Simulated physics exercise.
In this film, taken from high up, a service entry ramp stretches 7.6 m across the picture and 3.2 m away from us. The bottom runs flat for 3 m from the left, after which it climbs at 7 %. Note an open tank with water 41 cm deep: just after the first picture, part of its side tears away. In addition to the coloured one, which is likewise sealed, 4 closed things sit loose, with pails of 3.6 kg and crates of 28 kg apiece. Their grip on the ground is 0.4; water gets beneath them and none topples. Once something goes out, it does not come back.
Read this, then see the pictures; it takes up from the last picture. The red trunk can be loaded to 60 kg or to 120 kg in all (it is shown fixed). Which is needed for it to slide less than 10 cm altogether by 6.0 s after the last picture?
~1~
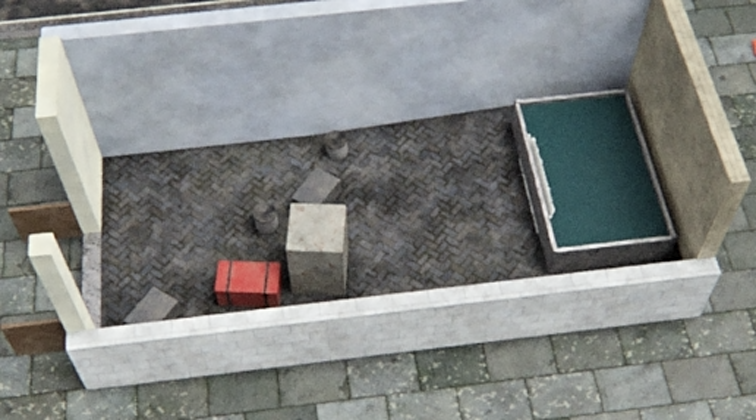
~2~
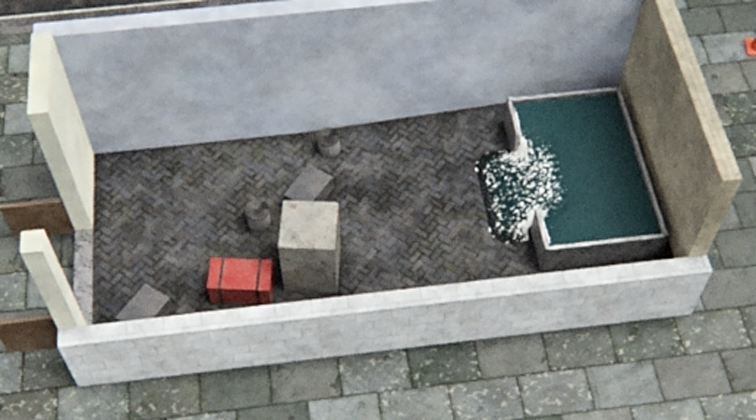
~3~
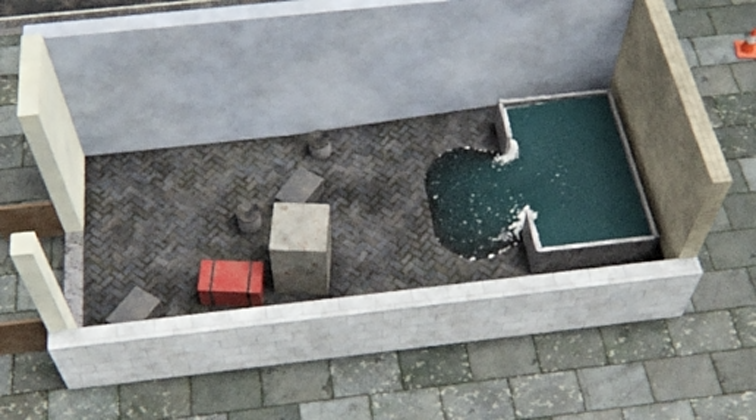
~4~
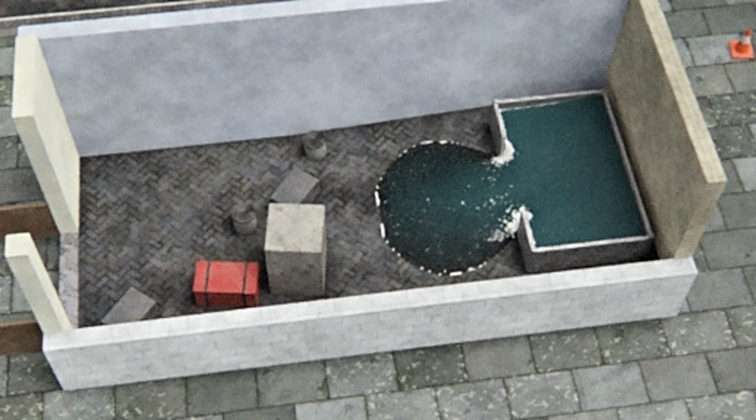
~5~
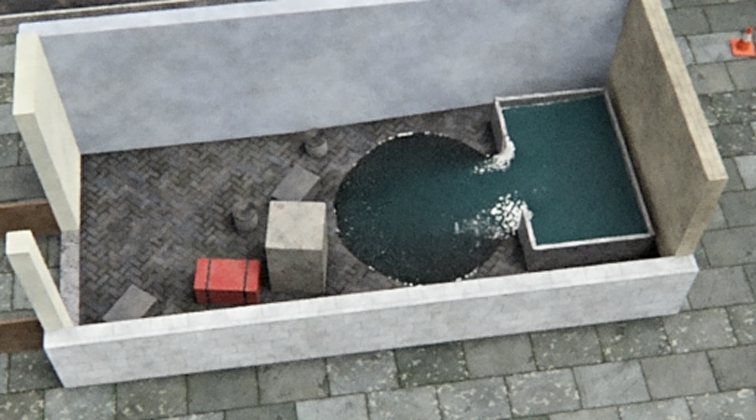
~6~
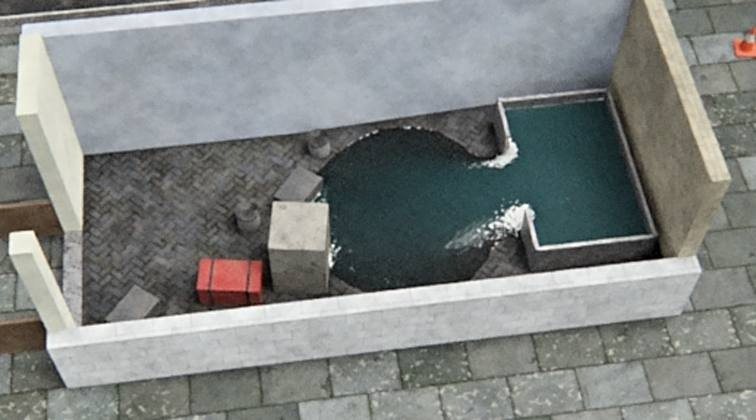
Looks like the light one's plenty.
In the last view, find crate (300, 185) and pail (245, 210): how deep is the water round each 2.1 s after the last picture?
About 9 and 12 cm.
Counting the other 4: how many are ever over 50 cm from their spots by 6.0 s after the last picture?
The number is 4.
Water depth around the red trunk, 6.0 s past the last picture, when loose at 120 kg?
Depth: Approx. 8 cm.
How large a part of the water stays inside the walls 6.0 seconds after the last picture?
Remaining: Approx. 76 per cent.
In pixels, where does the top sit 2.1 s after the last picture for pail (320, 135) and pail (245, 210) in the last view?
Around (89, 157) and (90, 176).
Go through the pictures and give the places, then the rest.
In the first picture, the red trunk at (248, 277) rests on the ground; 3.6 m2 under water; 0 of 5 have shifted.
In the second picture, the red trunk at (240, 274) rests on the ground; 4.4 m2 under water; 0 of 5 have shifted.
In the third picture, the red trunk at (231, 276), on the bottom; 5.4 m2 under water; 0 of 5 have shifted.
In the fourth picture, the red trunk at (226, 277) rests on the ground; water covers 6.7 m2; 0 of 5 have shifted.
In the fifth picture, the red trunk at (227, 275) rests on the ground; 8.1 m2 under water; 0 of 5 have shifted.
In the sixth picture, the red trunk at (230, 275), on the bottom; water covers 9.6 m2; 0 of 5 have shifted.
Then, 0.4 s after the last picture the red trunk would be 0 cm from its start with 60 kg and 0 cm from its start with 120 kg; 0 cm of water round it then.
Then, 2.1 s after the last picture the red trunk would be 0 cm from its start with 60 kg and 0 cm from its start with 120 kg; 5 cm of water round it then.
Then, 3.9 s after the last picture the red trunk would be 0 cm from its start with 60 kg and 0 cm from its start with 120 kg; 4 cm of water round it then.
Then, 6.0 s after the last picture the red trunk would be 0 cm from its start with 60 kg and 0 cm from its start with 120 kg; 8 cm of water round it then.
